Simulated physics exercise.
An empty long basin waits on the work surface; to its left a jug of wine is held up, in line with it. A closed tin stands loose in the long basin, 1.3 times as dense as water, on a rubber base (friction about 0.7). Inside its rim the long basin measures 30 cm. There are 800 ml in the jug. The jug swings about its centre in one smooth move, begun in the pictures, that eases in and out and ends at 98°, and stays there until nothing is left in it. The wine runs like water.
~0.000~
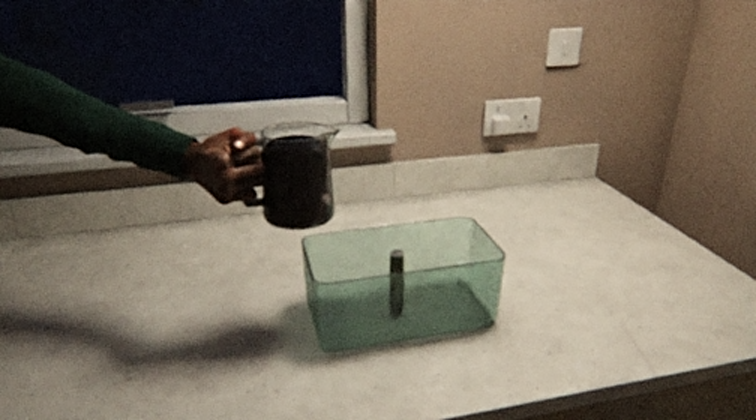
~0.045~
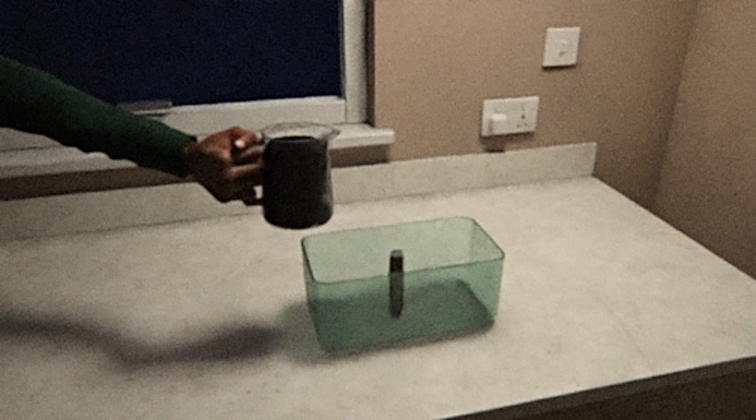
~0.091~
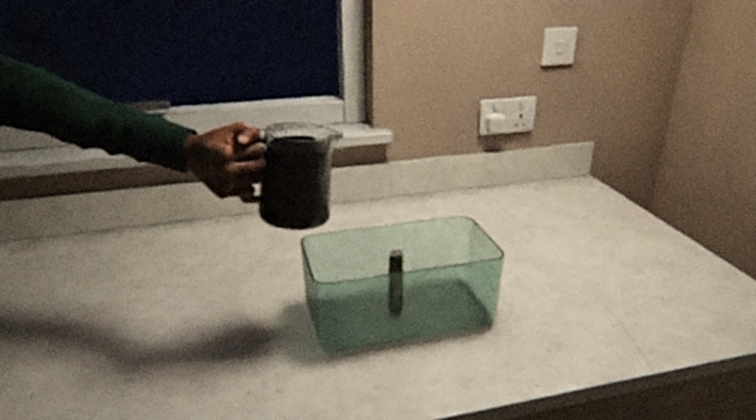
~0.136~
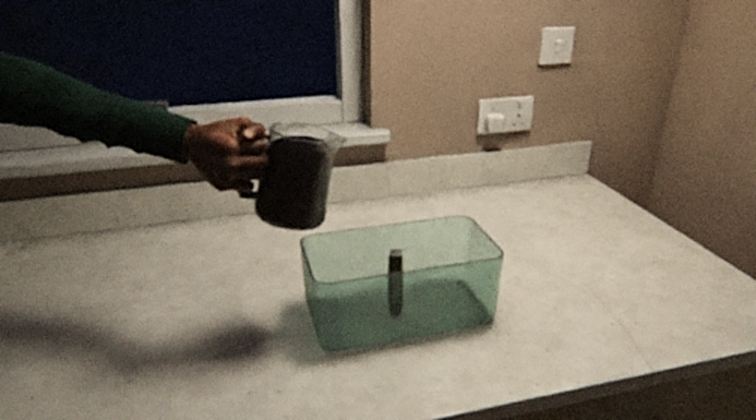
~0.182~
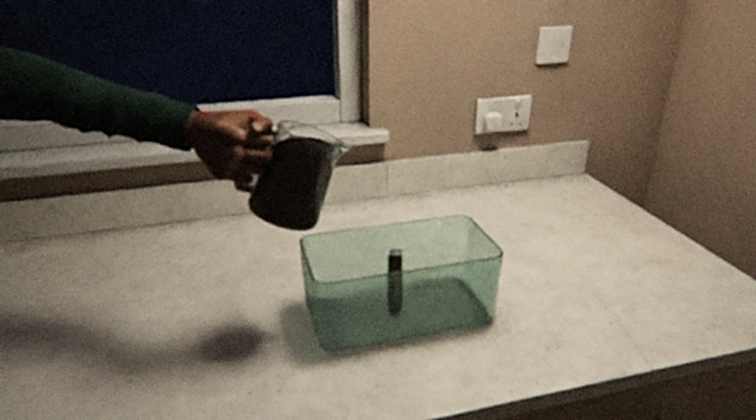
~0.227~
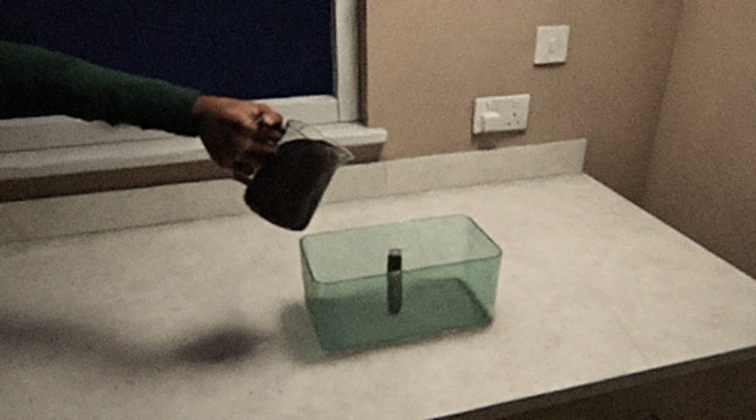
On a countertop, a hand steadily tilts a jug of dark liquid rightward above a green basin.
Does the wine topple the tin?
It topples.
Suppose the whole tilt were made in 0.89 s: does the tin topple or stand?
Then it goes over.
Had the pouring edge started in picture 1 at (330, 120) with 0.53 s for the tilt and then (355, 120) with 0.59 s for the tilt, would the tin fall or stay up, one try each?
First it falls; then it stays up.
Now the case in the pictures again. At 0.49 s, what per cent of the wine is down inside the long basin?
Near 8 in a hundred.
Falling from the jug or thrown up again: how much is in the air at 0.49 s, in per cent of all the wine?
Some 20 per cent.
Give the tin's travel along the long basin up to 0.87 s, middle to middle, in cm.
Some 9 cm.
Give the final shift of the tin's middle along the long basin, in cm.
Some 9.5 cm.
Then, 0.49 s in, the tilt is 91° and 72 per cent is still to pour; the tin stands where it began.
Then, 0.68 s in, the tilt is 98° and 34 per cent is still to pour; the tin leans 15°.
Then, 0.87 s in, the tilt is 98° and 15 per cent is still to pour; the tin lies on its side.
Then, 1.09 s in, the tilt is 98° and 7 per cent is still to pour; the tin lies on its side.
Finally, the tin lies on its side.
